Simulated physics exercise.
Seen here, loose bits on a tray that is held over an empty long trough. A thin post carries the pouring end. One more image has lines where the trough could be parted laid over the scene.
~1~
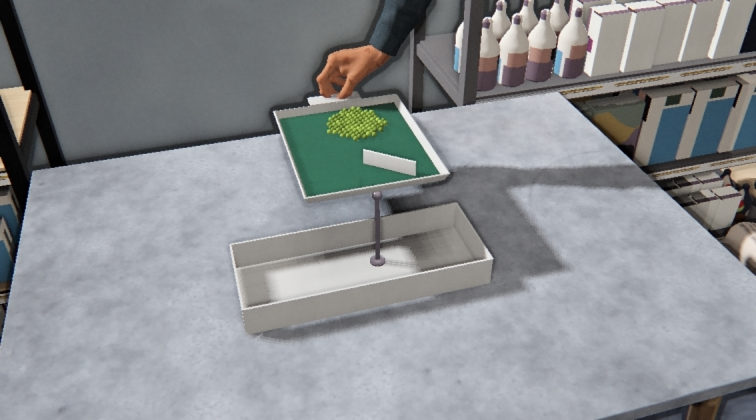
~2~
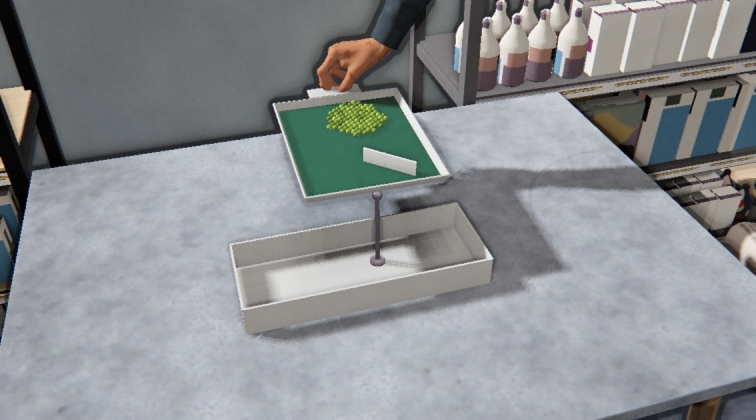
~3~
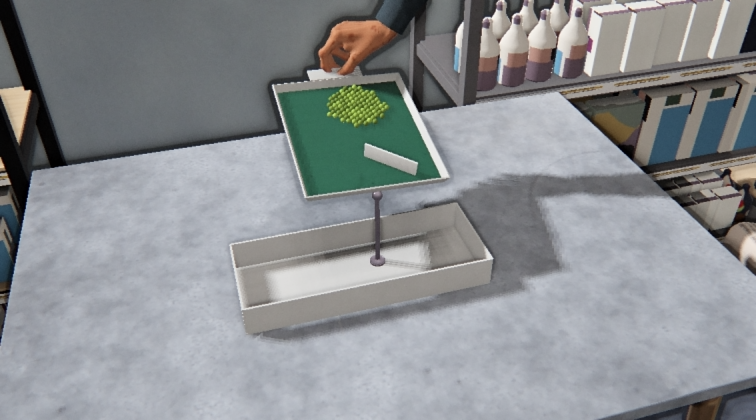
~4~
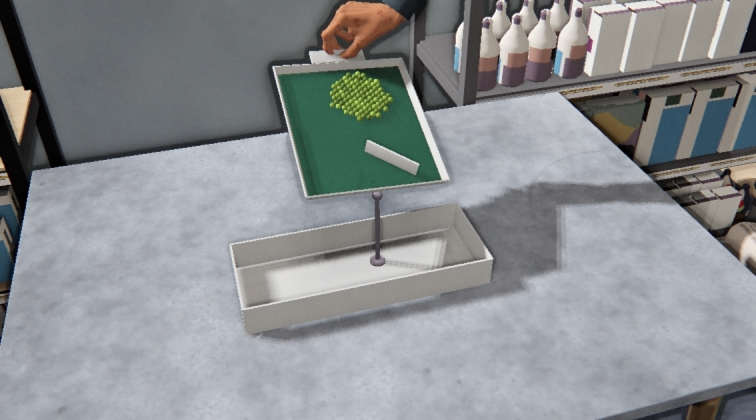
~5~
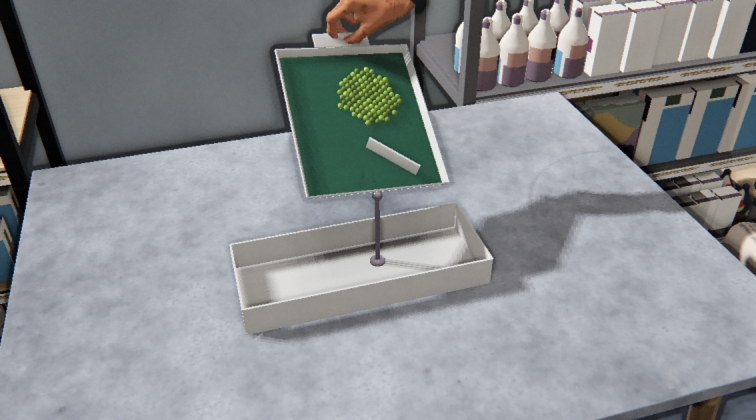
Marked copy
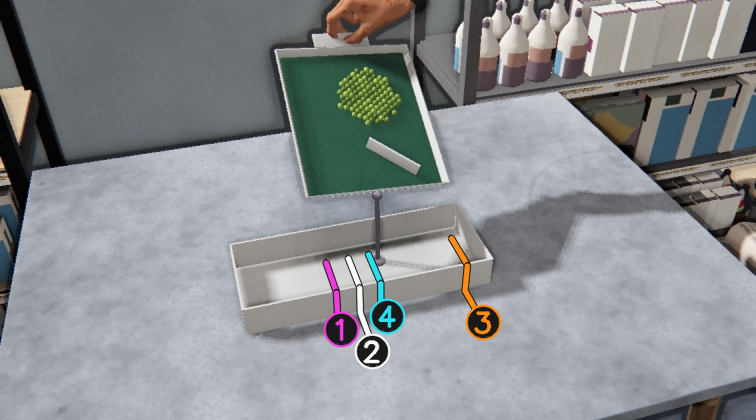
A hand in a dark sleeve grips the far edge of a white-rimmed green tray, raising it steadily so that it tilts toward the viewer, its near edge staying almost in place. Small yellow-green pieces lie clustered near the tray's far end, shifting slightly, behind a short white fin. Seen from above by a still camera, an empty white trough rests below on a grey table, with bottles and boxes shelved at right.
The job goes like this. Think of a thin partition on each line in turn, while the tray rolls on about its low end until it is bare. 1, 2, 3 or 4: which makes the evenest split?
It is 3.
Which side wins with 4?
The right side.
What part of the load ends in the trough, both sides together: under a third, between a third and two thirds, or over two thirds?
About that: Over two thirds.
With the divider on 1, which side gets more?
Right.
On the marked copy, line 1 crosses the front rim at (336, 291); line 2 crosses the front rim at (359, 286); line 3 crosses the front rim at (466, 264); line 4 crosses the front rim at (380, 282).
Choosing 1, of what is caught, none on the left of the divider, all on the right.
Choosing 2, of what is caught, none on the left of the divider, all on the right.
Choosing 3, of what is caught, about half on the left of the divider, about half on the right.
Choosing 4, of what is caught, none on the left of the divider, all on the right.
